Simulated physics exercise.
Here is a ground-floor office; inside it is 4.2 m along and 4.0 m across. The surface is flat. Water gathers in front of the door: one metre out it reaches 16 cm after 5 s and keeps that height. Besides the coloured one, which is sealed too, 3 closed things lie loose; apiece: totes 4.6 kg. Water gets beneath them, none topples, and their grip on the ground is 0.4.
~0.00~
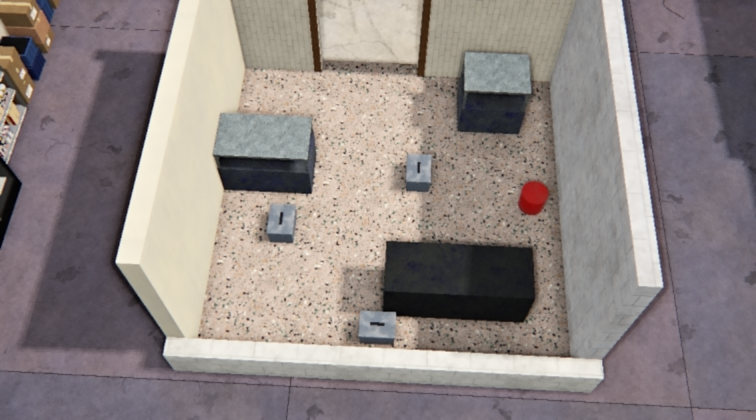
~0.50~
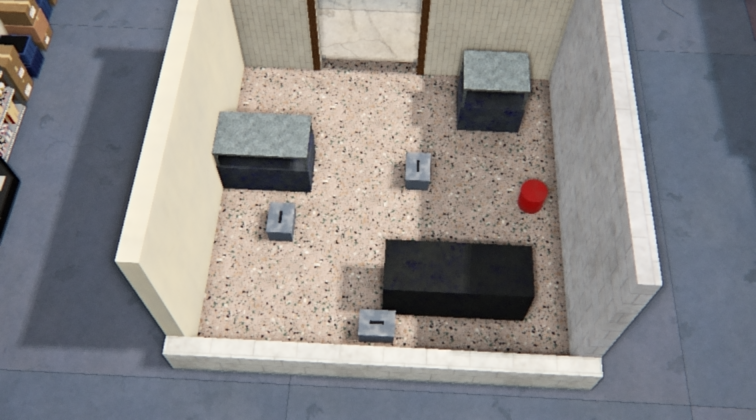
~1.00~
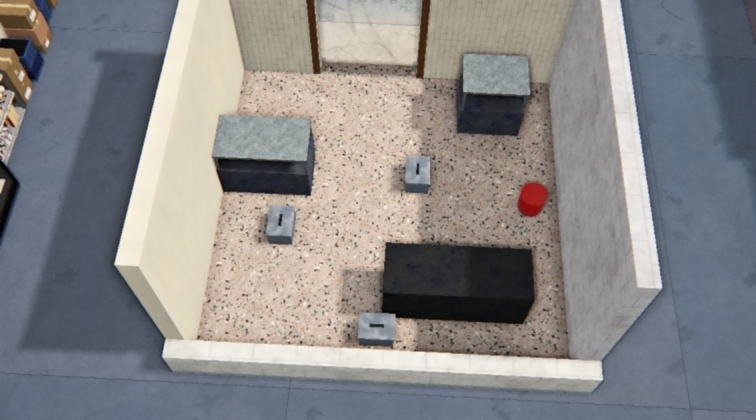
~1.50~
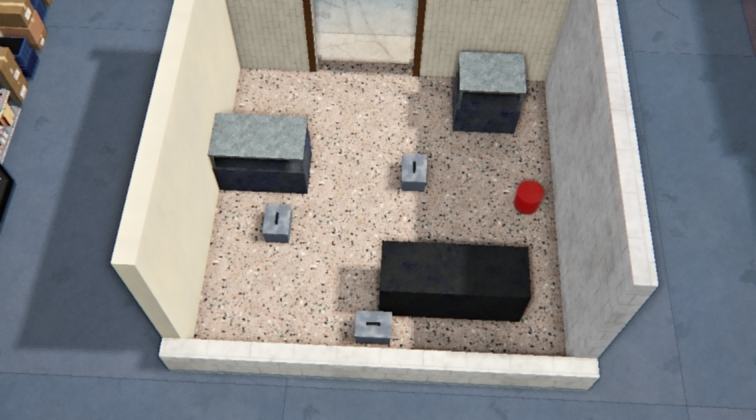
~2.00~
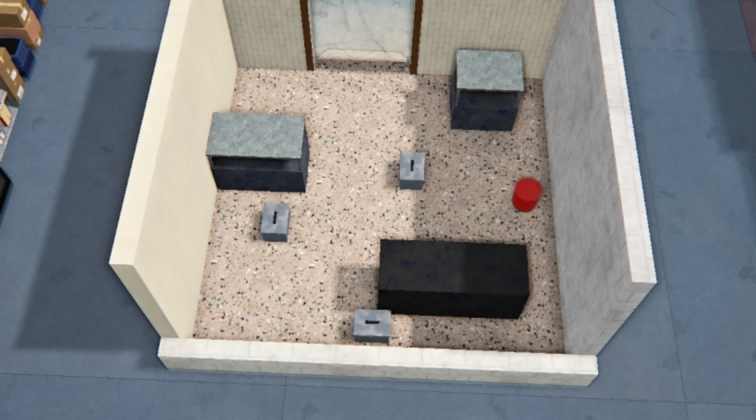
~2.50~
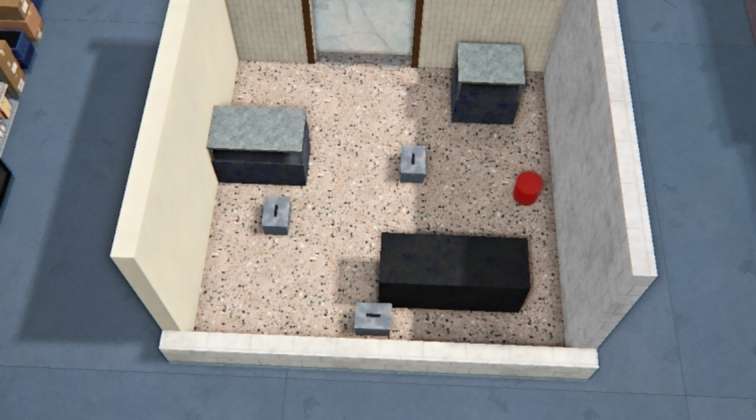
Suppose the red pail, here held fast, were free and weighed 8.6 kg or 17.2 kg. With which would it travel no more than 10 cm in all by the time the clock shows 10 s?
For it, the lower weight is enough.
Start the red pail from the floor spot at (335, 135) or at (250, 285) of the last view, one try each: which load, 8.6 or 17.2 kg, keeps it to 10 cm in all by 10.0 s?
In turn: It takes the larger; either load holds.
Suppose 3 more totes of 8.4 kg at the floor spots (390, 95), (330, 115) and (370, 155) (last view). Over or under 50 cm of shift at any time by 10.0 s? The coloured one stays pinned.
In turn: Past it, more, over.
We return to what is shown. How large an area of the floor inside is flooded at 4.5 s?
About 3.5 m2.
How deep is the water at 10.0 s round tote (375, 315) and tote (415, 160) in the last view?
About 6 and 7 cm.
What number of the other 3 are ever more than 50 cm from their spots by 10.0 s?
2 of them.
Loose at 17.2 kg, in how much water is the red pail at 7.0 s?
About 2 cm.
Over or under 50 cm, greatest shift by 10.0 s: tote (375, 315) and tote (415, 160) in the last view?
In turn: More, more.
After 3.5 s the red pail would be 0 cm from its start with 8.6 kg and 0 cm from its start with 17.2 kg; 0 cm of water round it then.
After 4.5 s the red pail would be 0 cm from its start with 8.6 kg and 0 cm from its start with 17.2 kg; 0 cm of water round it then.
After 7.0 s the red pail would be 0 cm from its start with 8.6 kg and 0 cm from its start with 17.2 kg; 2 cm of water round it then.
After 10.0 s the red pail would be 0 cm from its start with 8.6 kg and 0 cm from its start with 17.2 kg; 6 cm of water round it then.
